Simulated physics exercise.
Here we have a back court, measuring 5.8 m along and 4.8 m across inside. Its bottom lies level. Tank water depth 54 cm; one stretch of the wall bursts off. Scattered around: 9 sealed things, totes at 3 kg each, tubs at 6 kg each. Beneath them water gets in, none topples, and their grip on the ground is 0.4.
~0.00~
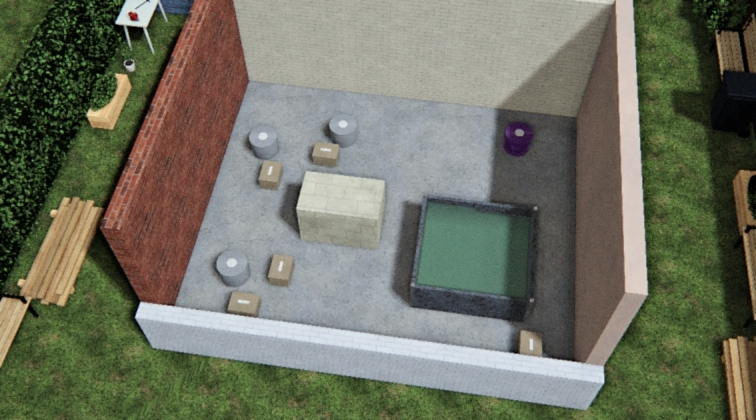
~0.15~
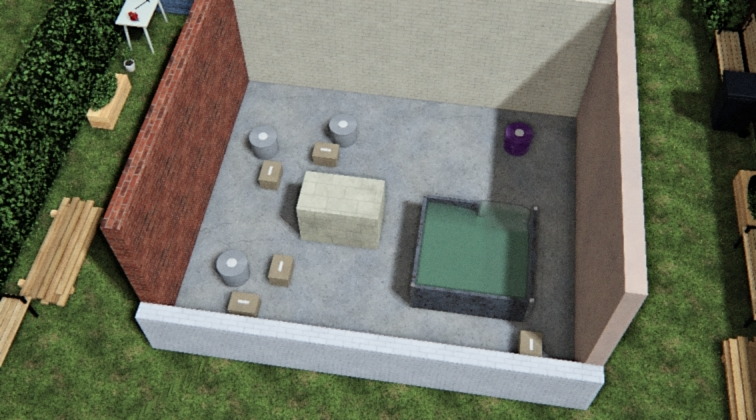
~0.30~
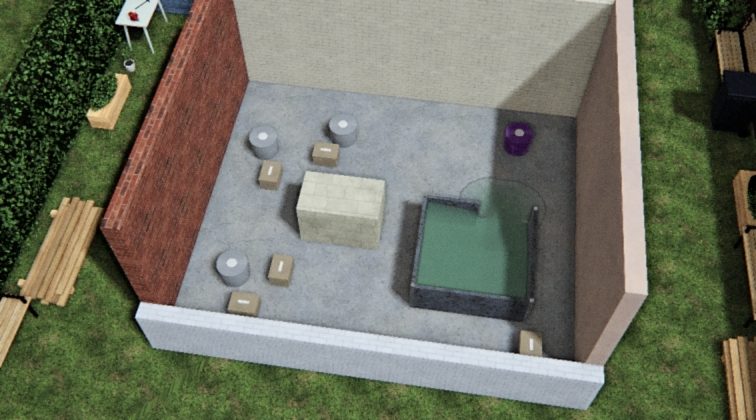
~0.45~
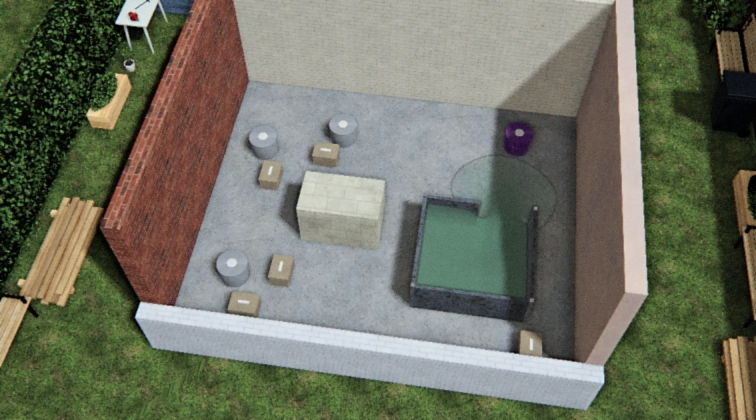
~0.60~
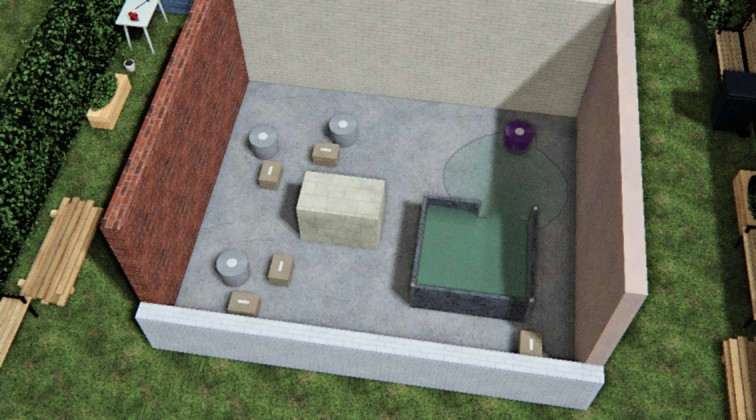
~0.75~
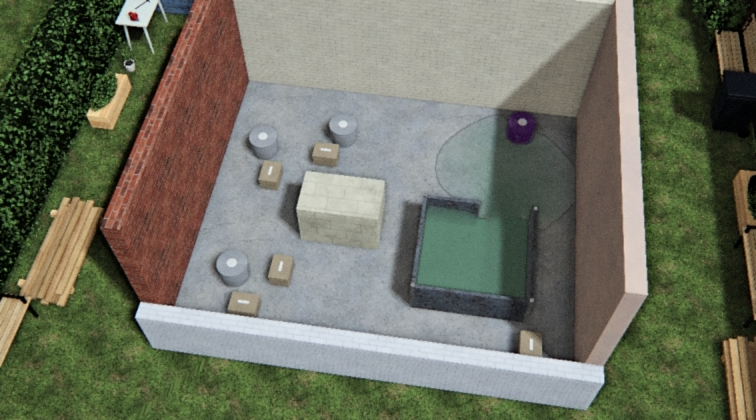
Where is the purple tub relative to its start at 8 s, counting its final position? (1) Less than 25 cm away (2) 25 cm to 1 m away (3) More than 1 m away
3.
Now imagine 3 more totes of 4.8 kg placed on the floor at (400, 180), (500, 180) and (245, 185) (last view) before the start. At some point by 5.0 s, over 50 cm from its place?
From first to last: Does not reach it, surpasses it, does not reach it.
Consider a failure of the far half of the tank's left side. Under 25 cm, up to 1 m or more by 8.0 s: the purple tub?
The purple tub remains in place.
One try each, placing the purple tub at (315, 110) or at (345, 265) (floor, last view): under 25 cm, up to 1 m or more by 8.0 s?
One try each gives this: It wanders off a long way, then it remains roughly in place.
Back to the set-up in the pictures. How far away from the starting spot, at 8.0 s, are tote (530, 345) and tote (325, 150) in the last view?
In that order: 100 cm, 250 cm.
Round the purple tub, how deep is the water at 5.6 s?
Somewhere close to 5 cm.
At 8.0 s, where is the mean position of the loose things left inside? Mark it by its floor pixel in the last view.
Roughly at (277, 285).
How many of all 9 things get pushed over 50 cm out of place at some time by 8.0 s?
The total is 8.
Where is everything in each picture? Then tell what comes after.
The first picture shows the purple tub at (519, 133), on the bottom; 2.3 m2 under water; 0 of 9 have shifted.
The second picture shows the purple tub at (519, 133) rests on the ground; 2.8 m2 under water; 0 of 9 have shifted.
The third picture shows the purple tub at (519, 133) rests on the ground; 3.3 m2 under water; 0 of 9 have shifted.
The fourth picture shows the purple tub at (519, 133), on the bottom; water covers 4.2 m2; 0 of 9 have shifted.
The fifth picture shows the purple tub at (520, 132) rests on the ground; 5.0 m2 under water; 0 of 9 have shifted.
The sixth picture shows the purple tub at (523, 122), on the bottom, 23 cm from its start; 6.0 m2 under water; 1 of 9 have shifted.
After 1.6 s the purple tub is near (537, 103), 0.6 m from its start, afloat; 1 afloat.
After 3.6 s the purple tub is near (452, 106), 1.2 m from its start, afloat; 1 afloat.
After 5.6 s the purple tub is near (289, 103), 3.9 m from its start, afloat; 5 afloat.
After 8.0 s the purple tub is near (239, 135), 4.6 m from its start, afloat; 6 afloat.
